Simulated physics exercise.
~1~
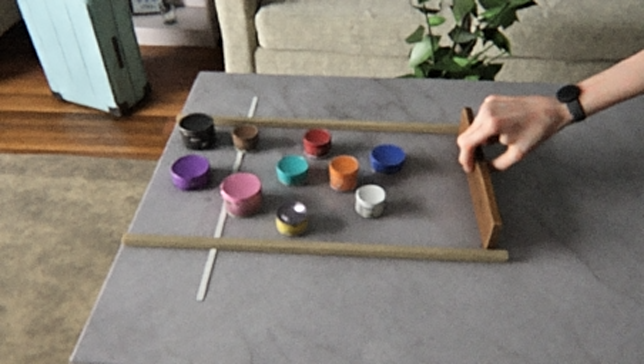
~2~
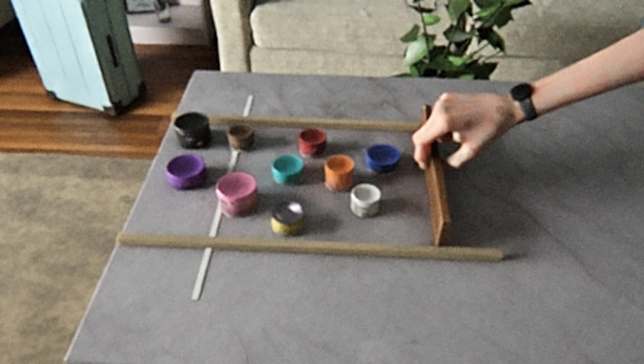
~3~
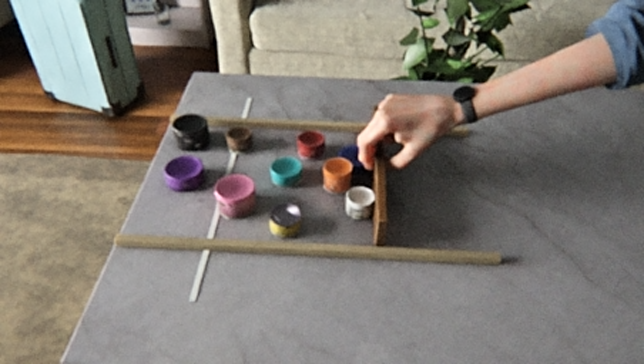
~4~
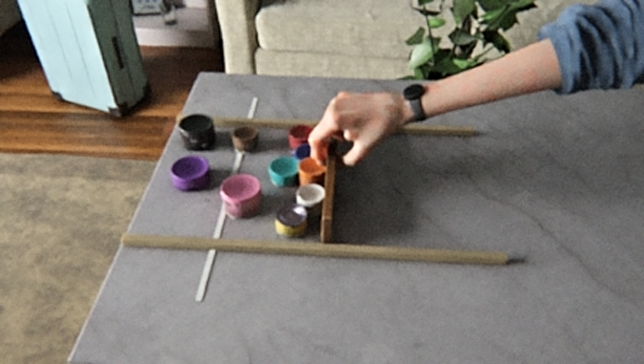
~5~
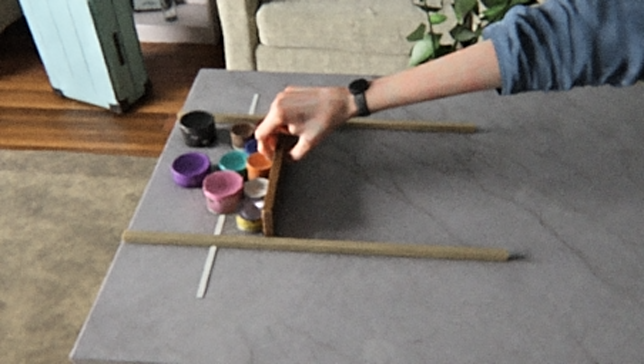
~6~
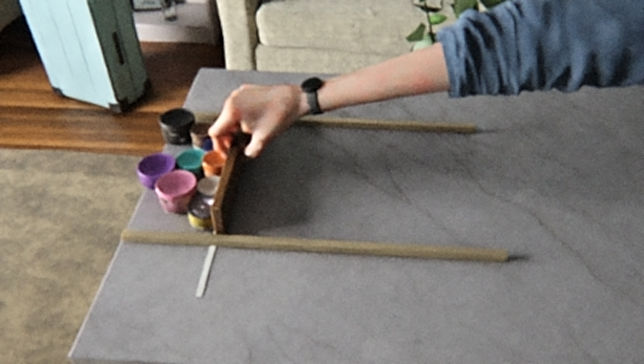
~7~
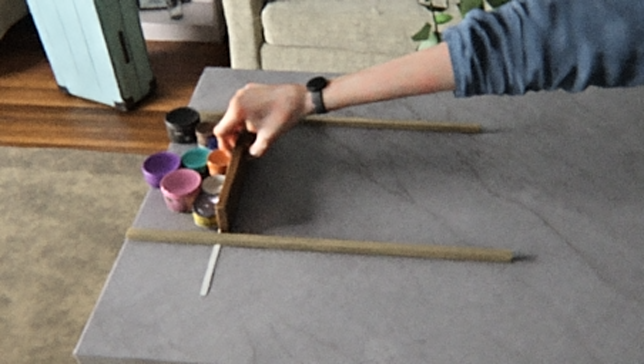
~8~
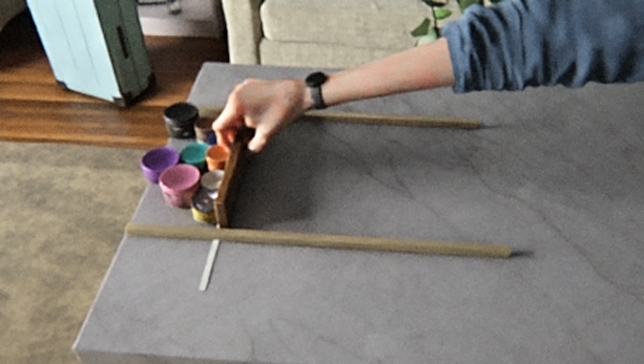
On a gray table, a hand slides a board left, bunching colorful pots near the edge.
